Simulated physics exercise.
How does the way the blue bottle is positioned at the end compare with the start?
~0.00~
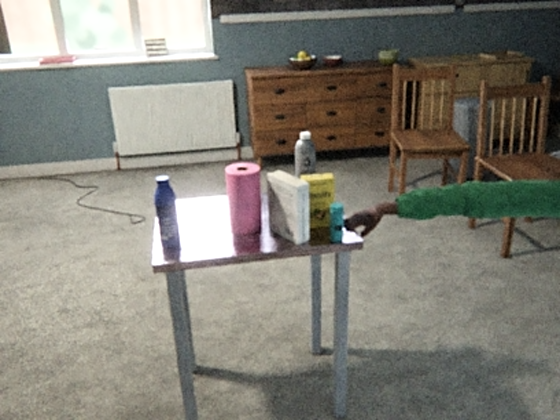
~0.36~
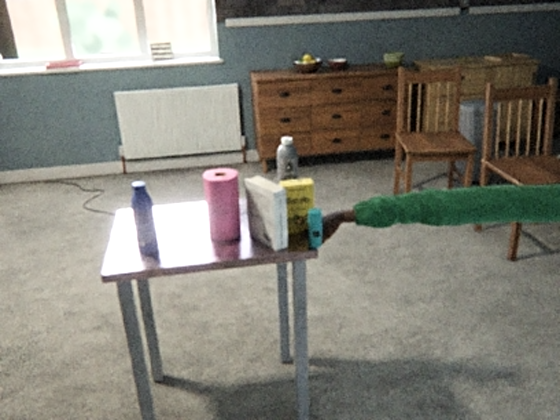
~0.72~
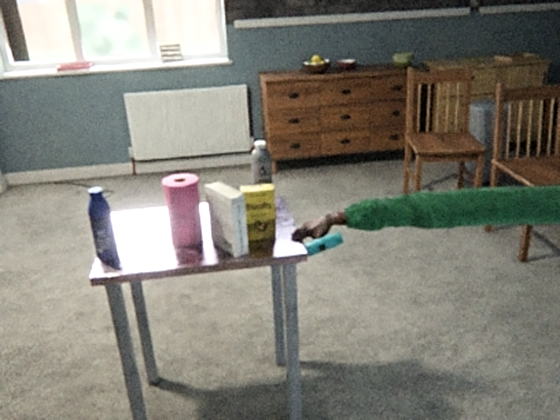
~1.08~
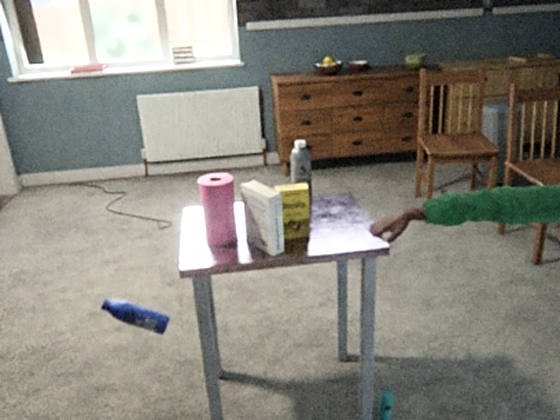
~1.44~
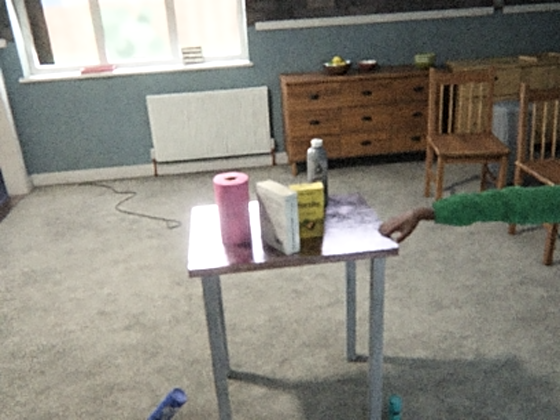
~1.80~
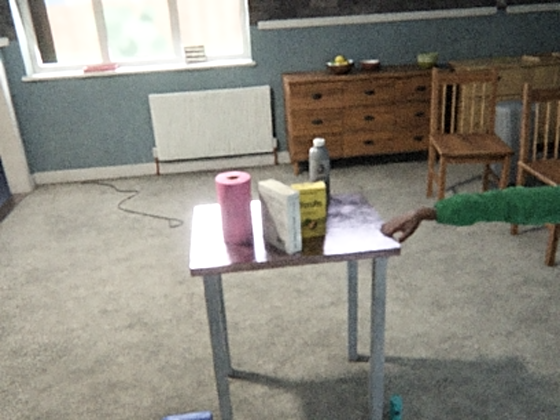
At the start the blue bottle stands upright on the table, but at the end it lies on its side on the floor.
In a carpeted room, a green-sleeved arm shoves a small table left and then jerks it back right, and a turquoise shaker and then a blue bottle drop to the floor, while the pink roll, white book, yellow packet and grey bottle stay standing on top.
